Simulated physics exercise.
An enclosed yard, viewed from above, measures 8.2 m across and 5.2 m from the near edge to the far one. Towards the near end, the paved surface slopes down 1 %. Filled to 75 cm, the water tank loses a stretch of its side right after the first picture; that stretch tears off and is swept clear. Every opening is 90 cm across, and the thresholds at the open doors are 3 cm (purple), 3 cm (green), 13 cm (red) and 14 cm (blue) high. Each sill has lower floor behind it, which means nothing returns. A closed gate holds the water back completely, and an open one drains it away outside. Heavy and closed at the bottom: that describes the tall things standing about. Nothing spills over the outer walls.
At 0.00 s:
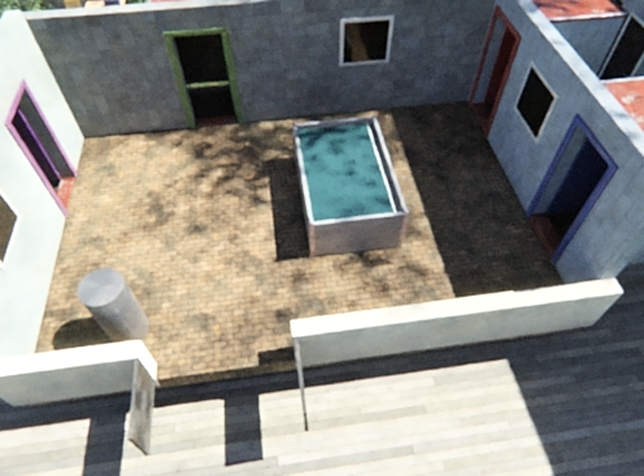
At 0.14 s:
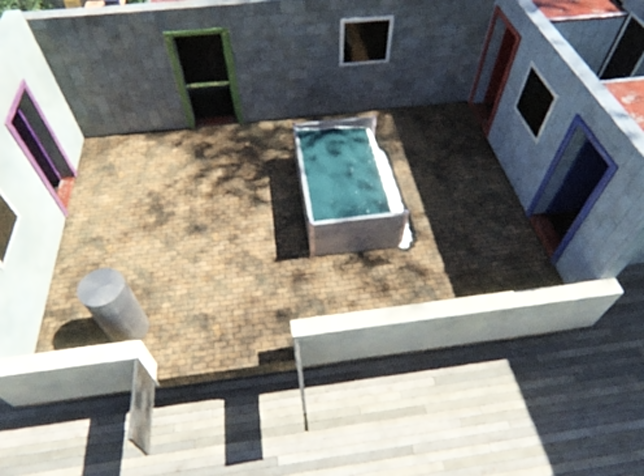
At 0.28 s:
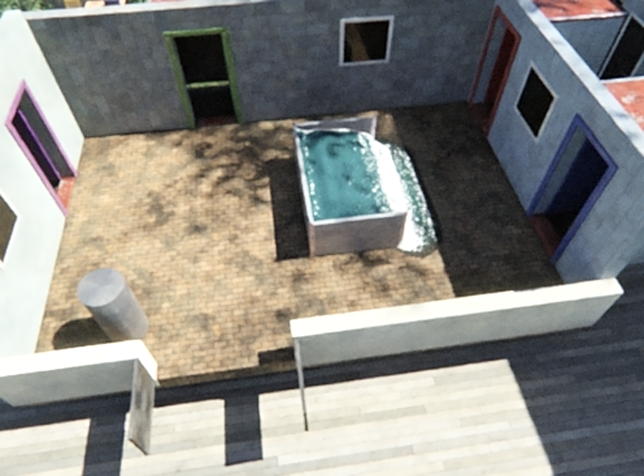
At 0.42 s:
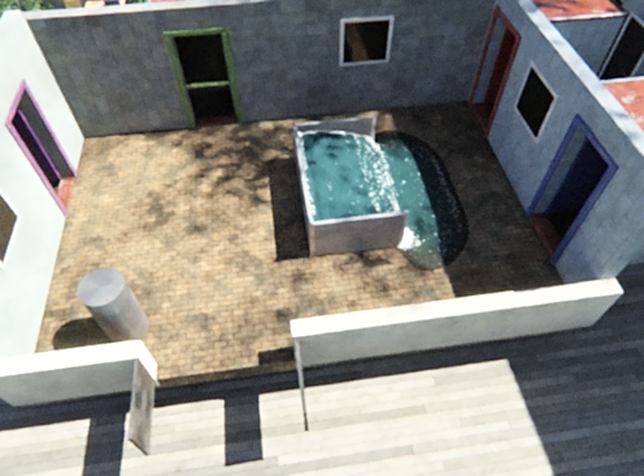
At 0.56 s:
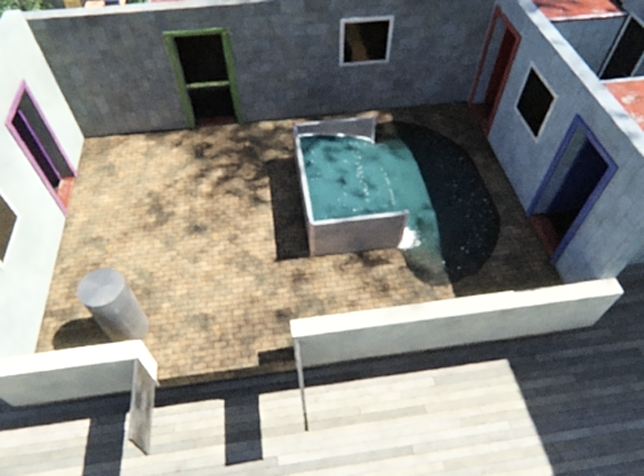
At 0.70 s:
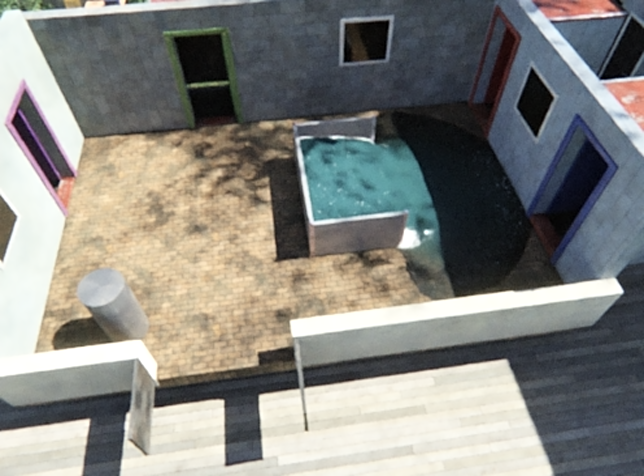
An enclosed yard paved in tan brick is seen from high above, with grey walls behind and to the right and a white wall on the left. A white-rimmed tank of teal water stands near the centre, a grey cylinder at lower left, and green, pink, red and blue trim surrounds the doorways. The tank's right side gives way, and water pours out foaming, then spreads rightward in a widening dark sheet across the paving.
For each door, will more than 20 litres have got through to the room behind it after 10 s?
The purple door: Yes, more than 20 litres; the green door: No, not more than 20 litres; the red door: Yes, more than 20 litres; the blue door: Yes, more than 20 litres.
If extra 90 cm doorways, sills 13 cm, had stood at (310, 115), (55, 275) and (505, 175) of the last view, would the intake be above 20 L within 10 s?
In turn: Short of it, short of it, beyond it.
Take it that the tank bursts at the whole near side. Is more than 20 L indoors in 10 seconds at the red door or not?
Then the red door ends up within bounds.
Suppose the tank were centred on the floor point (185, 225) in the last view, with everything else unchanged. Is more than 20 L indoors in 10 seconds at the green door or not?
Well, green ends up inside the mark.
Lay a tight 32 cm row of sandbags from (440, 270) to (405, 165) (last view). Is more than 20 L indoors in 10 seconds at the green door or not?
After that, green comes out fine.
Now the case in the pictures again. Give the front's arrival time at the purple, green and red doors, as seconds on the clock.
Purple: 5.5 s; green: 4.0 s; red: 0.9 s.
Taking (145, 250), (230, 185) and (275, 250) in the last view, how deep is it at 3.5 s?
0, 0, 0 cm.
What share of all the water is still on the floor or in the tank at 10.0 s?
Remaining: Roughly 84 %.
After 1.4 s water covers 30 % of the floor and is deepest (47 cm) near (508, 191); purple door not reached, green door not reached, red door 24 cm at the sill, 7 L in, blue door 31 cm at the sill, 34 L in.
After 2.2 s water covers 30 % of the floor and is deepest (46 cm) near (568, 308); purple door not reached, green door not reached, red door 27 cm at the sill, 44 L in, blue door 27 cm at the sill, 100 L in.
After 3.5 s water covers 45 % of the floor and is deepest (26 cm) near (557, 309); purple door not reached, green door not reached, red door 20 cm at the sill, 104 L in, blue door 17 cm at the sill, 133 L in.
After 6.0 s water covers 90 % of the floor and is deepest (13 cm) near (160, 330); purple door 6 cm at the sill, 0 L in, green door 4 cm at the sill, 0 L in, red door 7 cm at the sill, 118 L in, blue door 11 cm at the sill, 142 L in.
After 10.0 s water covers 95 % of the floor and is deepest (10 cm) near (163, 280); purple door 6 cm at the sill, 47 L in, green door 2 cm at the sill, 2 L in, red door 3 cm at the sill, 118 L in, blue door 7 cm at the sill, 142 L in.
